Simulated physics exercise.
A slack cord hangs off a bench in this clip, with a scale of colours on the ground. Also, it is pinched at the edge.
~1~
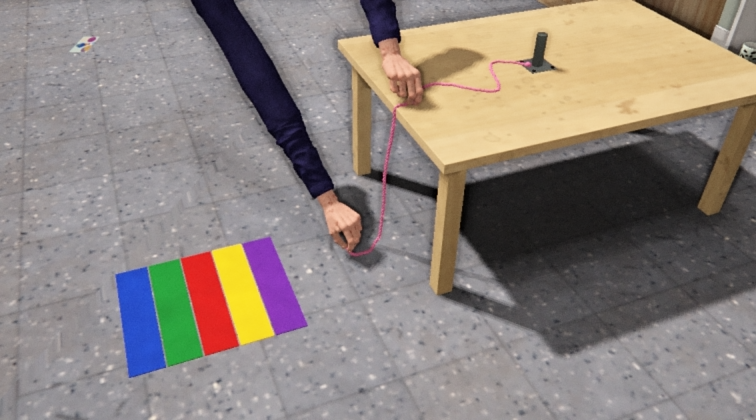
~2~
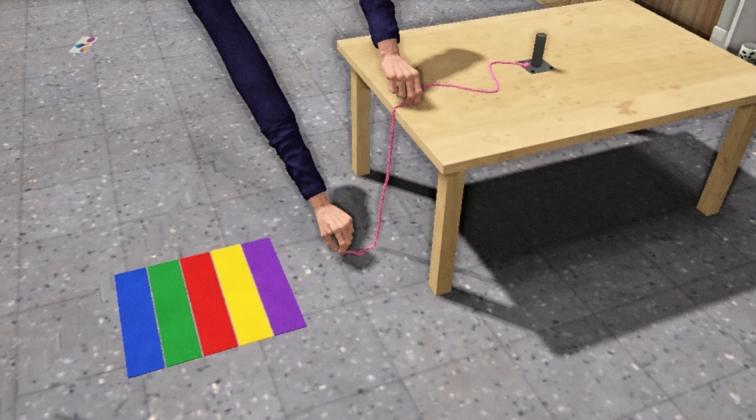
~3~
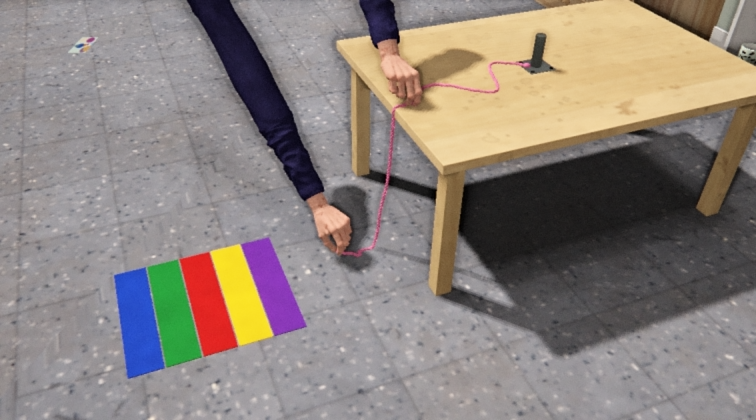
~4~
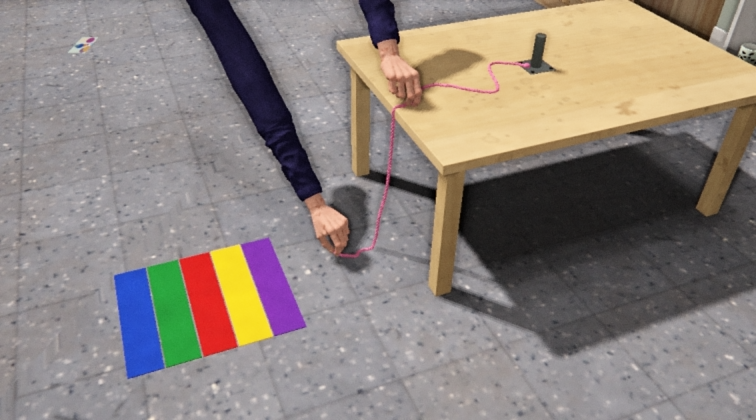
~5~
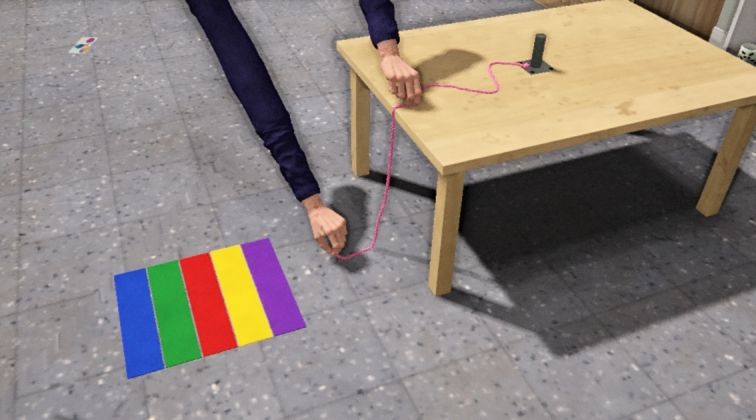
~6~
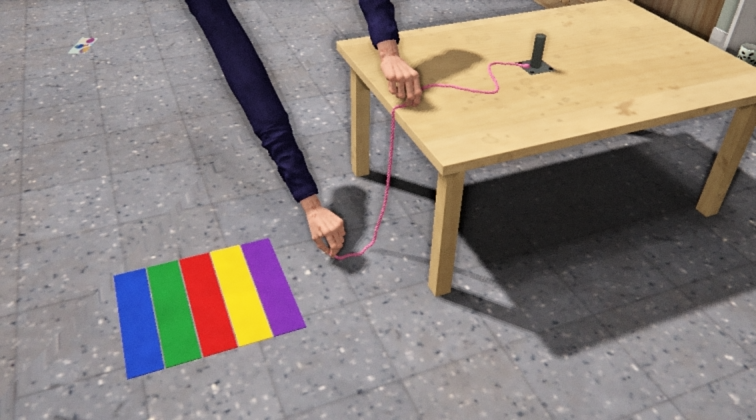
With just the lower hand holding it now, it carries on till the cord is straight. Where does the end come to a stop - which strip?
On the green strip.
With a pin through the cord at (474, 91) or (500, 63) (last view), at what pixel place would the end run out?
Estimated pixels: (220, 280), then (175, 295).
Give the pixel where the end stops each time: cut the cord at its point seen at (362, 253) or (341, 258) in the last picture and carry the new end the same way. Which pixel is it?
(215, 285) and (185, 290).
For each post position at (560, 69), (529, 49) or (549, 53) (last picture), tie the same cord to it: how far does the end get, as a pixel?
The first try gives (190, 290), the second (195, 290) and the third (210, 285).
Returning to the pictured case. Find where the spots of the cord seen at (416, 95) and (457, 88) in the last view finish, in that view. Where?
At (367, 124) for the first, at (413, 98) for the second.
A little later, end near (230, 279); over yellow.
Next, end near (188, 290); over red.
When it is tight, end near (163, 297); over green. Over green.
